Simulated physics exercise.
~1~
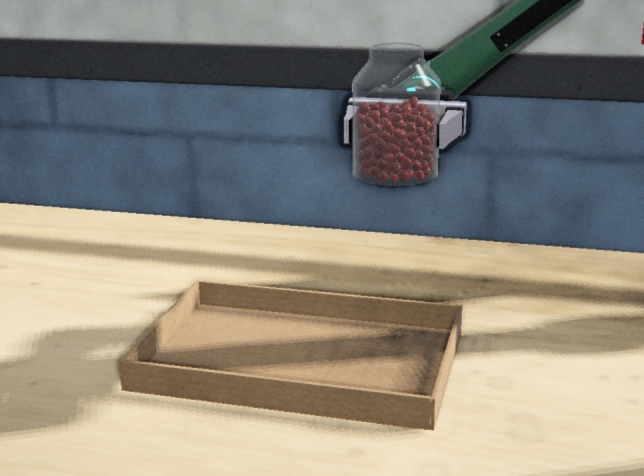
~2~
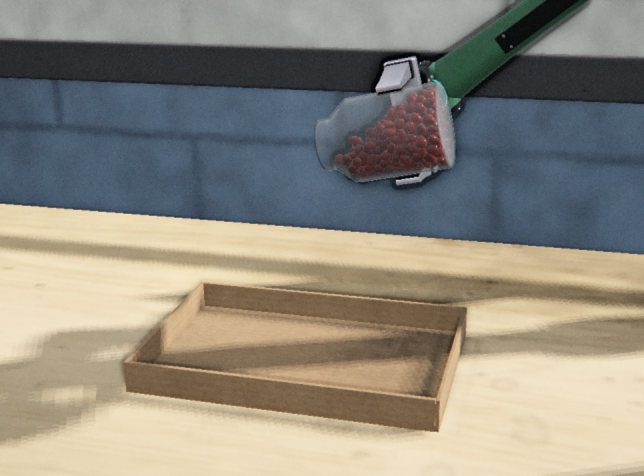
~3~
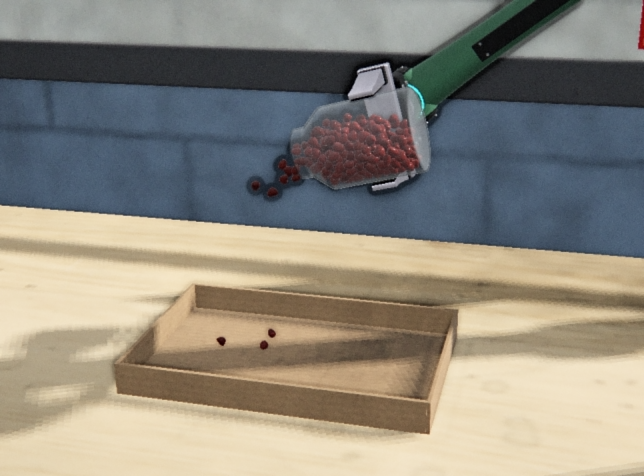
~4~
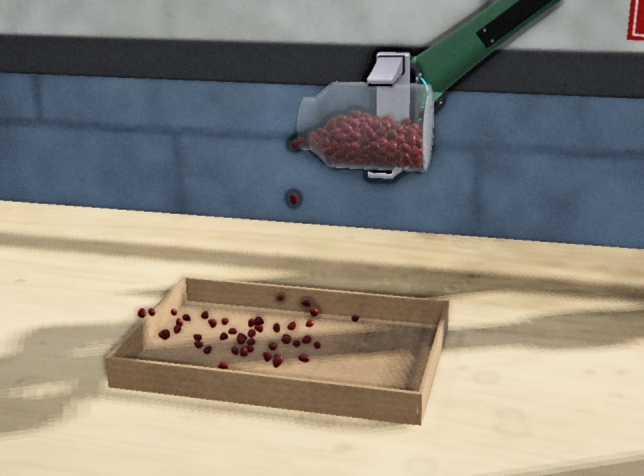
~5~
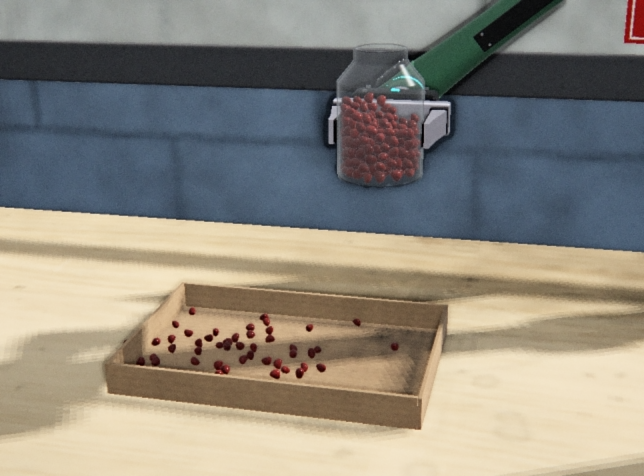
At the start, a green robot arm grips a clear jar of dark red beans upright above an empty, shallow wooden tray on a pale tabletop. The arm tips the jar over to the left, and the beans slide along its side towards the mouth. A few spill out and drop into the tray below. More beans follow and scatter across the tray while the jar stays on its side, with one still falling beneath the mouth. Finally, the arm turns the jar upright again, most of the beans still inside and a loose scattering lying in the tray.
